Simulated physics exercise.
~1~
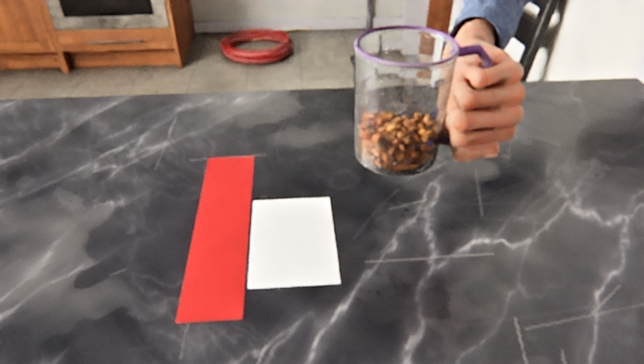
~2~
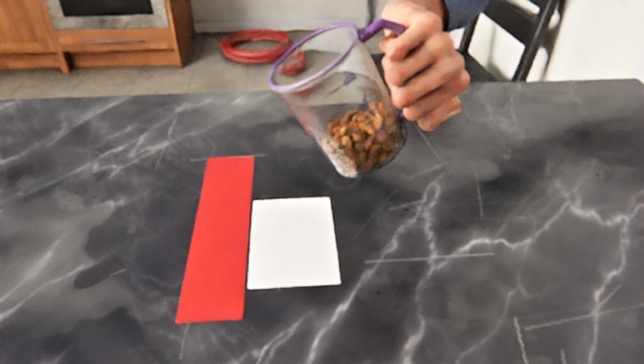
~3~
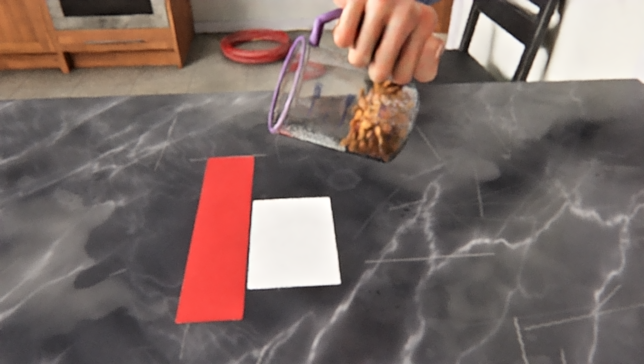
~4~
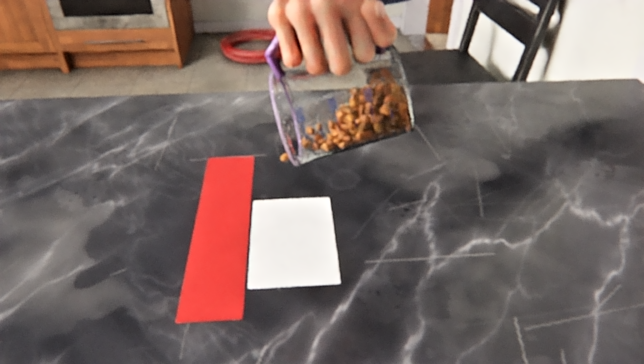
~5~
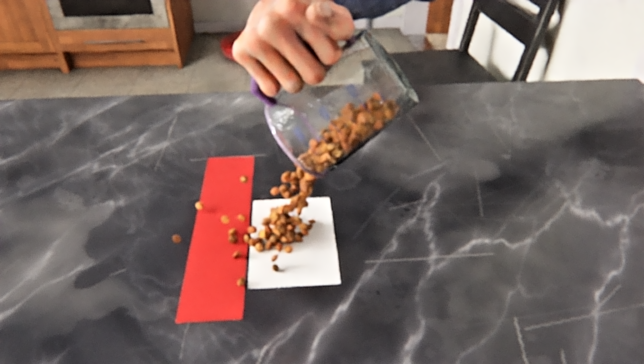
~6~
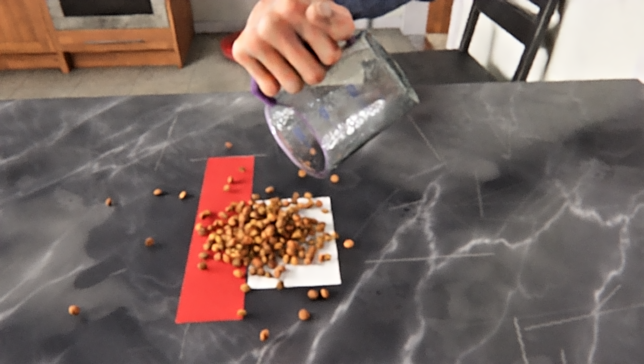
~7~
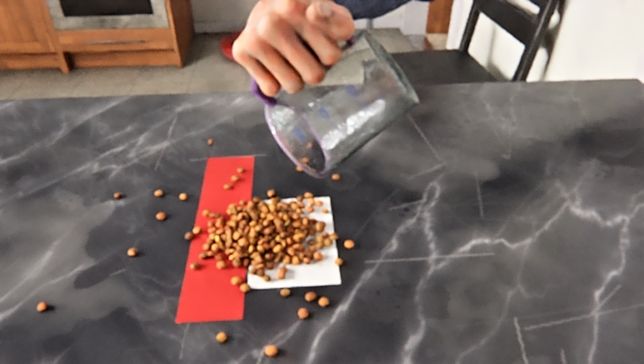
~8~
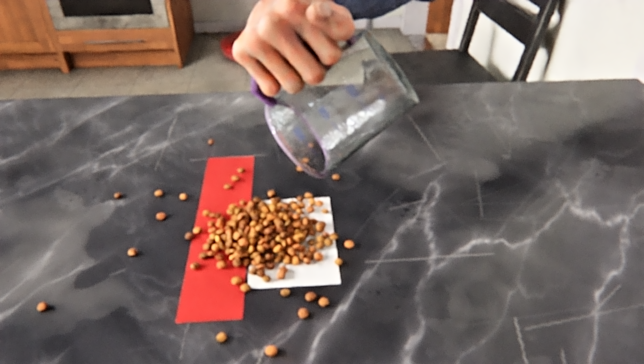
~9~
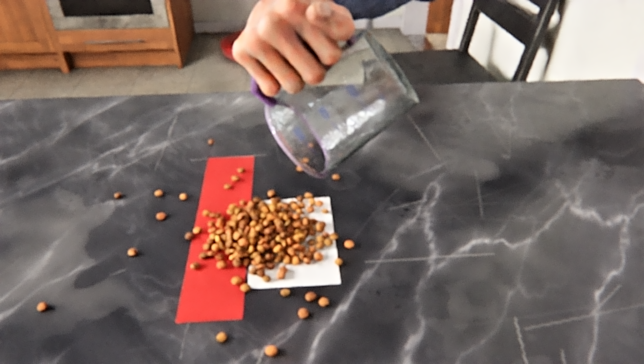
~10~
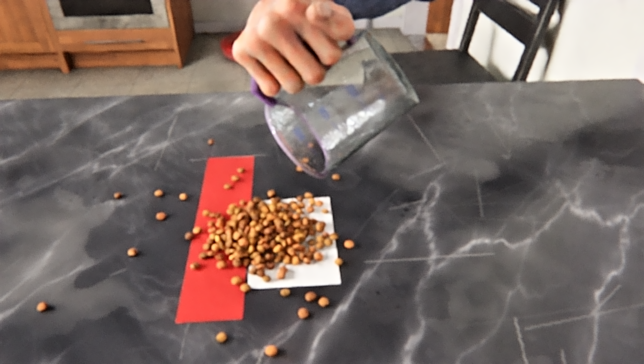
In this clip, a hand tilts a clear jug of brown kibble over a dark marbled table, pouring it out until the pieces lie heaped across a white mat and the neighboring red mat, with a few scattered around them as the emptied jug stays tipped above.
